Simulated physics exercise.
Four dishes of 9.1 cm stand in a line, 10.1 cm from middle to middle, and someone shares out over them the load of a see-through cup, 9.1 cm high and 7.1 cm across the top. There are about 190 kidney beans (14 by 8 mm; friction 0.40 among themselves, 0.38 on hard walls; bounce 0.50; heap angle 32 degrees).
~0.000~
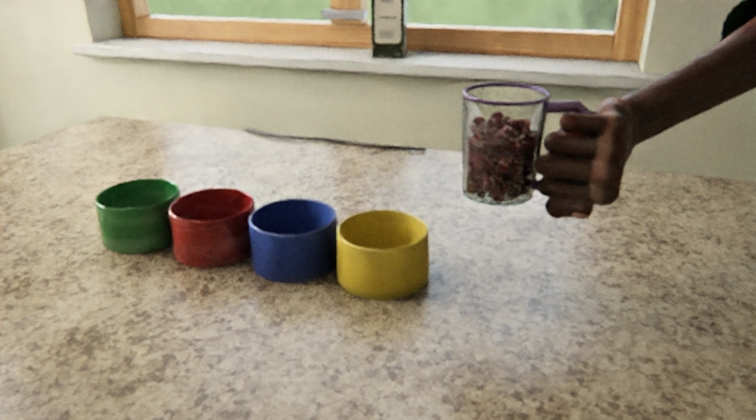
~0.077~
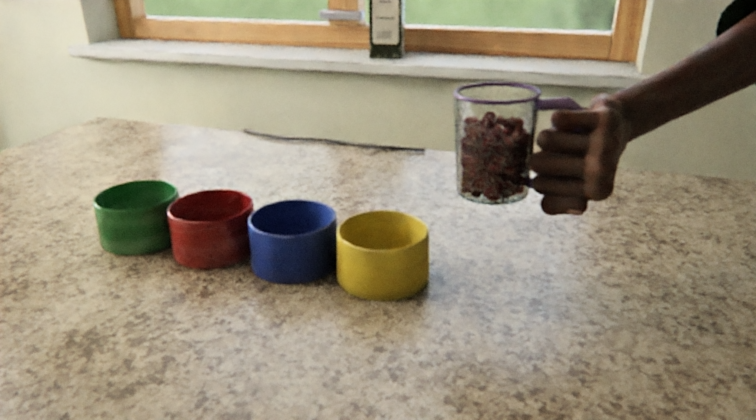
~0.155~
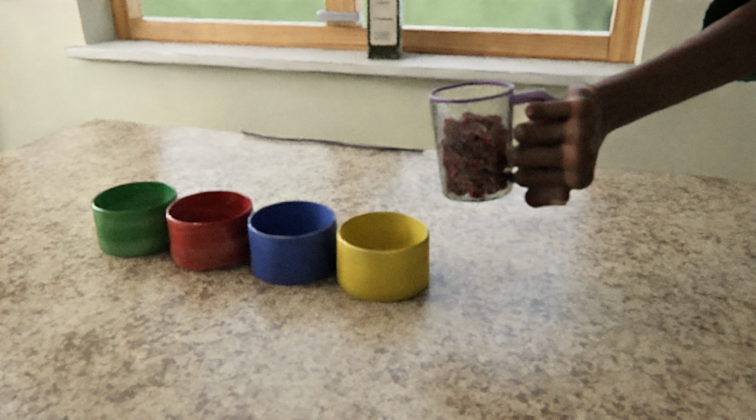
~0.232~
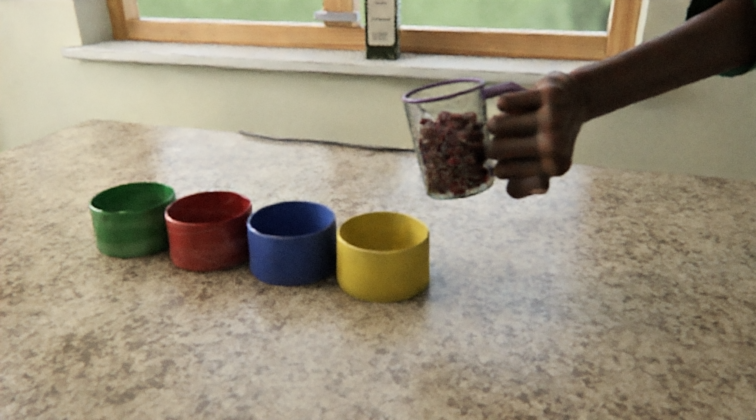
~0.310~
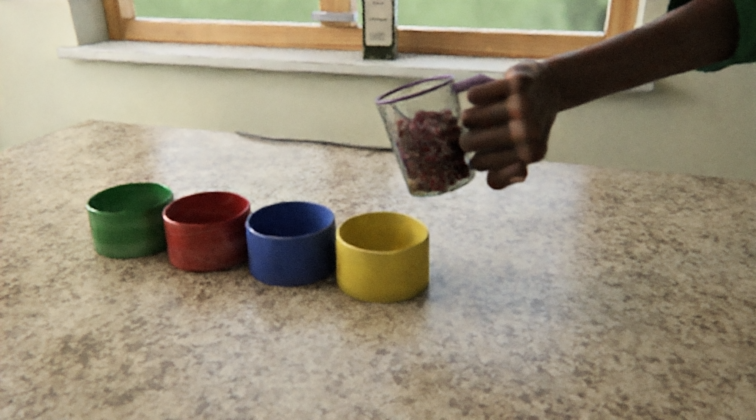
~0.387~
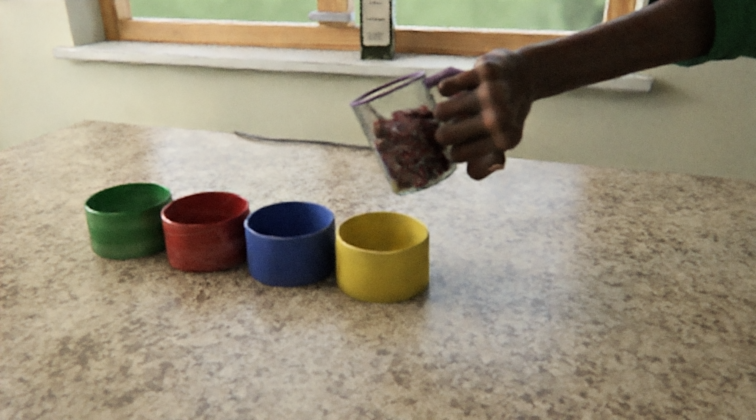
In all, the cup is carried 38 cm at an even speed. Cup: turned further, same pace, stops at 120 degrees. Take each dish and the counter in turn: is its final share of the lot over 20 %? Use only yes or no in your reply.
Red: No; blue: No; green: Yes; yellow: No; counter: No.
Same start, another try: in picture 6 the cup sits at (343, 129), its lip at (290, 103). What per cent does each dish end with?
Red 0, blue 0, green 90, yellow 0.
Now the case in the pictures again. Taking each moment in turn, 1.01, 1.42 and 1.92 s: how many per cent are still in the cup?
In order, near 100 %, 95 % and 0 %.
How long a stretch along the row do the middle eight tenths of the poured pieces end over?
About 9 cm.
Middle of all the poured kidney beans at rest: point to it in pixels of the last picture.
I'd put it at about (126, 223).
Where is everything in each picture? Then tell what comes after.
In the first picture, cup at (501, 144), tilt 0 degrees, lip at (465, 91), moved 0.0 cm; middle of the pieces at (499, 159); yellow dish at (383, 229); blue dish at (293, 216); red dish at (212, 204); green dish at (138, 193).
In the second picture, cup at (494, 143), tilt 2 degrees, lip at (456, 91), moved 0.7 cm; middle of the pieces at (493, 159).
In the third picture, cup at (474, 142), tilt 7 degrees, lip at (431, 94), moved 2.6 cm; middle of the pieces at (475, 157).
In the fourth picture, cup at (451, 139), tilt 13 degrees, lip at (405, 96), moved 4.7 cm; middle of the pieces at (454, 155).
In the fifth picture, cup at (428, 137), tilt 18 degrees, lip at (378, 99), moved 6.8 cm; middle of the pieces at (433, 152).
In the sixth picture, cup at (406, 135), tilt 24 degrees, lip at (354, 102), moved 8.9 cm; middle of the pieces at (413, 149); yellow dish at (383, 231); blue dish at (290, 219); red dish at (206, 208); green dish at (128, 198). The cup turns about 75 degrees a second and travels 27 cm a second.
After 1.01 s, tilt 69 degrees; cup holds 100 %.
After 1.42 s, tilt 99 degrees; cup holds 95 %, green 5 %.
After 1.92 s, tilt 120 degrees; cup holds 0 %, green 85 %.
By 2.7 s all is still; red 0 %, blue 0 %, green 90 %, yellow 0 %, counter 10 %.
